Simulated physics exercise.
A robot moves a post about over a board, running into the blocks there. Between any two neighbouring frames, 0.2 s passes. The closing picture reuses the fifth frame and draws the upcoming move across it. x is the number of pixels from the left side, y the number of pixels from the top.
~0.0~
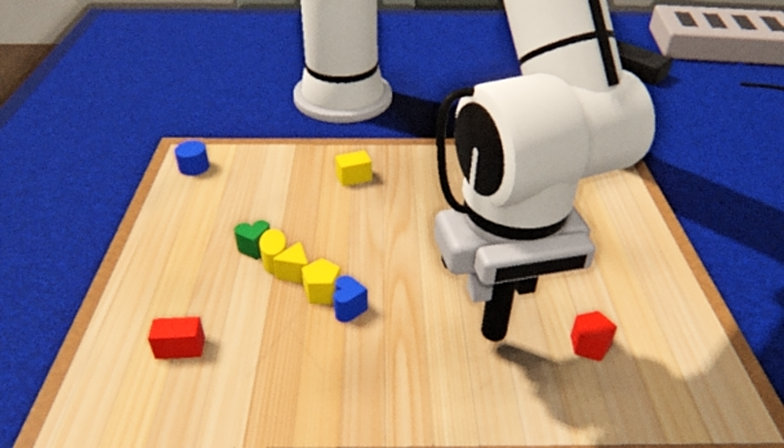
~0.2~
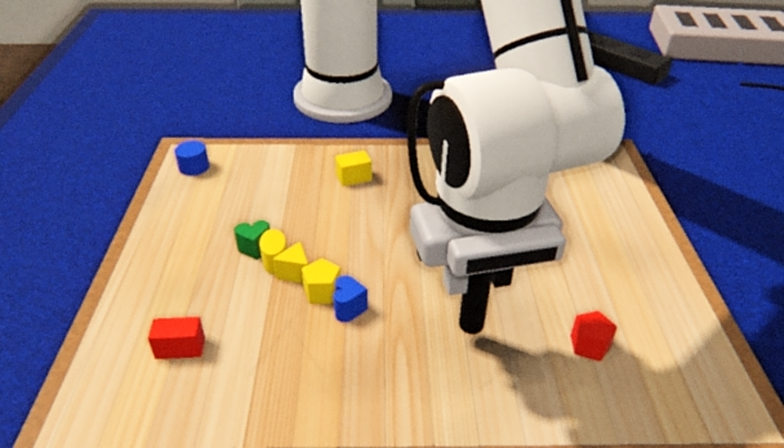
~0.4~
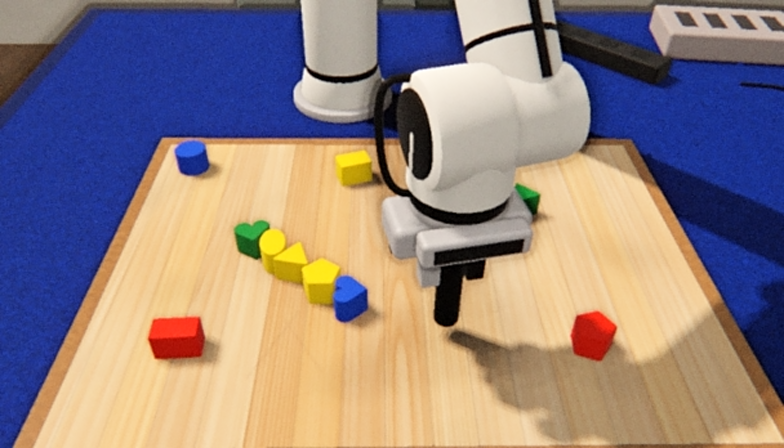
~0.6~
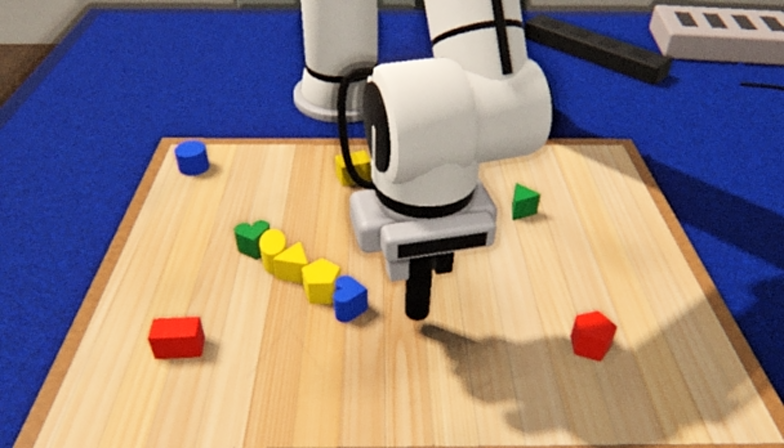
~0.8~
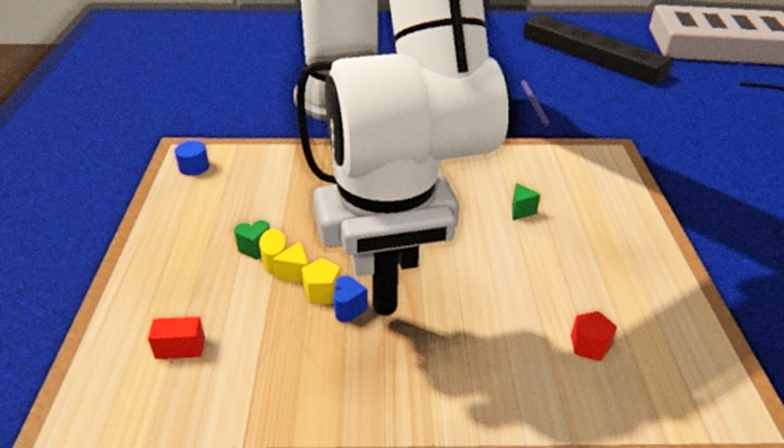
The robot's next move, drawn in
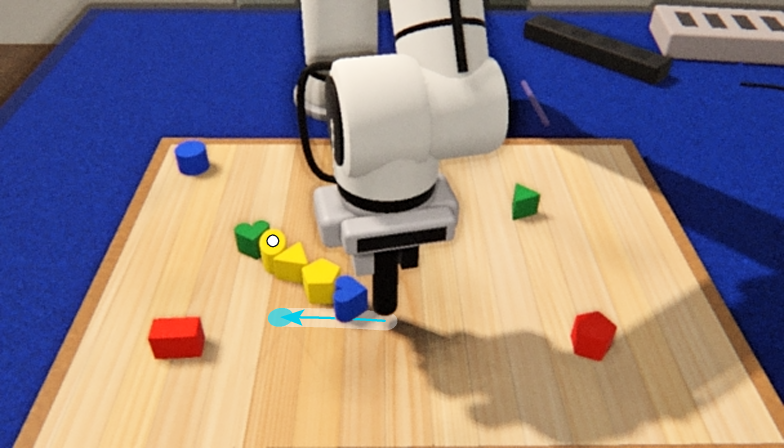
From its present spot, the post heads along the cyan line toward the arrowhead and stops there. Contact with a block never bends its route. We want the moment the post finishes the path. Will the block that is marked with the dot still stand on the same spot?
No, it doesn't check out.
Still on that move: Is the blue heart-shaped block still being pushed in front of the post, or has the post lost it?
It is off to the side or behind.
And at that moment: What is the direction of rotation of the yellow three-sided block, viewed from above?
From above, the yellow three-sided block will be seen to turn anti-clockwise.
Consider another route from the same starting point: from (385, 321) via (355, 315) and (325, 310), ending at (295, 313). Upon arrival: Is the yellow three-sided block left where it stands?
No, it doesn't check out.
The drawn path runs from (385, 321) directly to (281, 317); the dot is on the yellow oval block.
On the path given first. One third of the way, post (349, 306); yellow oval block (267, 239), turned 20° clockwise; yellow three-sided block (286, 250), turned 30° anticlockwise; yellow pentagonal block (311, 264), turned 25° clockwise; blue heart-shaped block (329, 285).
Two thirds of the way, post (314, 305); yellow oval block (264, 237); yellow three-sided block (288, 240), turned 50° anticlockwise; yellow pentagonal block (301, 255), turned 70° clockwise; blue heart-shaped block (299, 280), turned 25° clockwise.
At the end, post (279, 305); yellow oval block (264, 237); yellow three-sided block (288, 238), turned 45° anticlockwise; yellow pentagonal block (300, 253), turned 75° clockwise; blue heart-shaped block (290, 277), turned 45° clockwise.
